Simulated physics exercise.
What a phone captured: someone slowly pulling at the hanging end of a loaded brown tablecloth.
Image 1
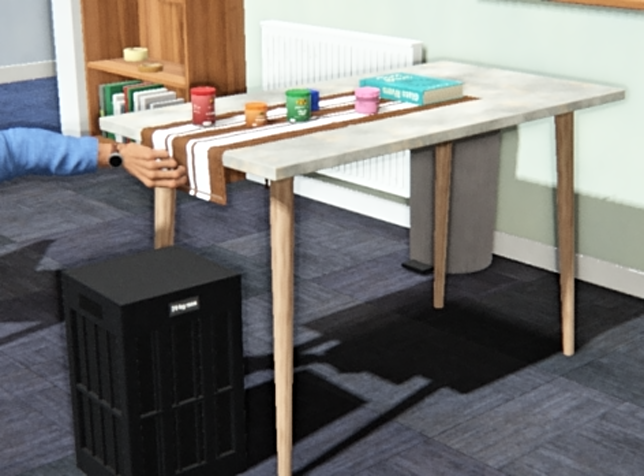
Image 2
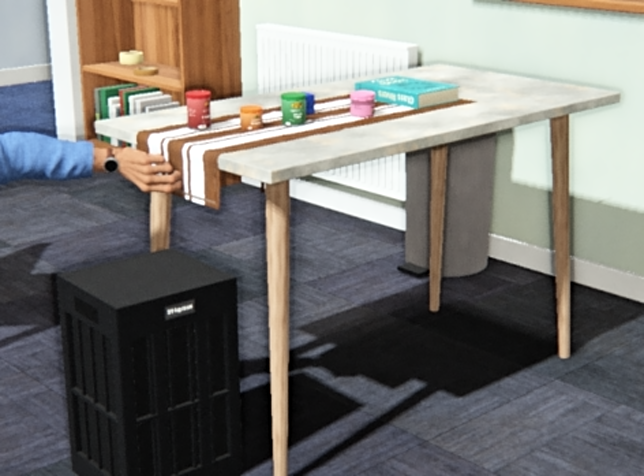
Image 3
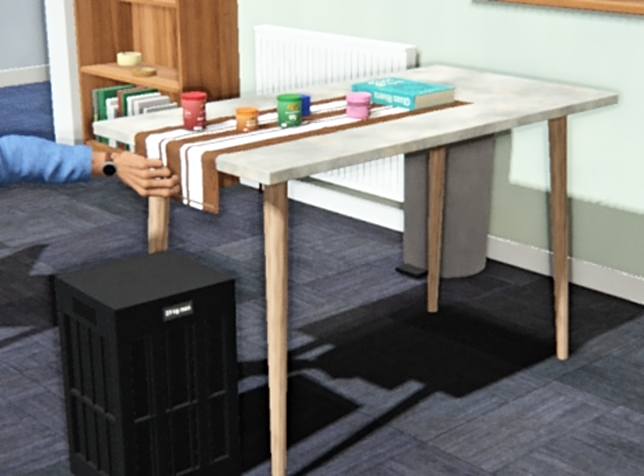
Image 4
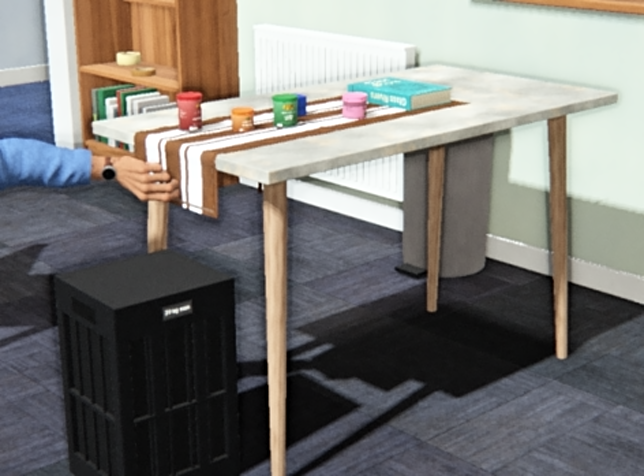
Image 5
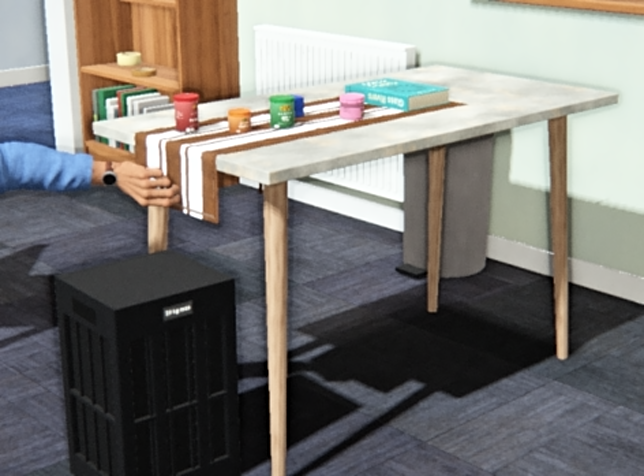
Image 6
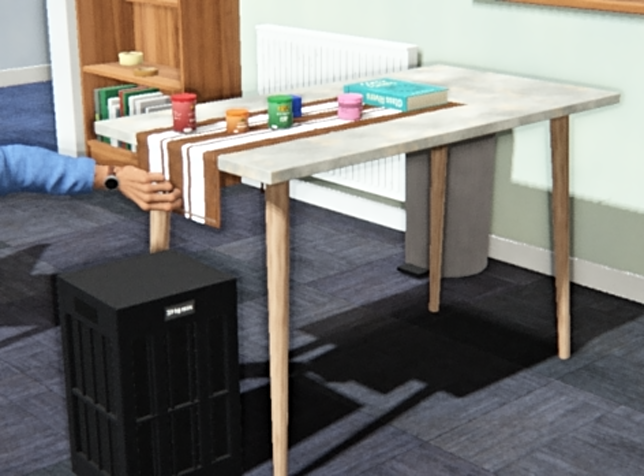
Striped brown-and-white runner being slowly pulled by a hand at the table's left end, its colourful pots and book shifting slightly left.
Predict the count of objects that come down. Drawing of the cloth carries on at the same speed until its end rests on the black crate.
Only one fails to stay up.
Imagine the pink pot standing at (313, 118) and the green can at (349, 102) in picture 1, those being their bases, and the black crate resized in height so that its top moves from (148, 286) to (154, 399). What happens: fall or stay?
The pink pot is lost; the green can stays put.
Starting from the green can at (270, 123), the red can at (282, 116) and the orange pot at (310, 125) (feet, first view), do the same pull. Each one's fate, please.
You'd see the green can hang on, the red can hang on and the orange pot hang on.
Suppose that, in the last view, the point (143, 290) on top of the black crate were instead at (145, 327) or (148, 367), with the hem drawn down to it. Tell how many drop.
Over the edge: 2, then 3.
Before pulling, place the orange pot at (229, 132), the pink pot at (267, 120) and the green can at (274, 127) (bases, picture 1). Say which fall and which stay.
First the orange pot, which is lost, then the pink pot, which is kept, and finally the green can, which is kept.
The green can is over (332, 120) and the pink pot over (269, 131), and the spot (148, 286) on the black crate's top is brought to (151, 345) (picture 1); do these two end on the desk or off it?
Observed: Green can remains seated; pink pot departs.
A little later, hem near (178, 239); all still up.
Next, hem on the crate; red can gone.
When it is over, hem on the crate; red can gone. It carries off one.
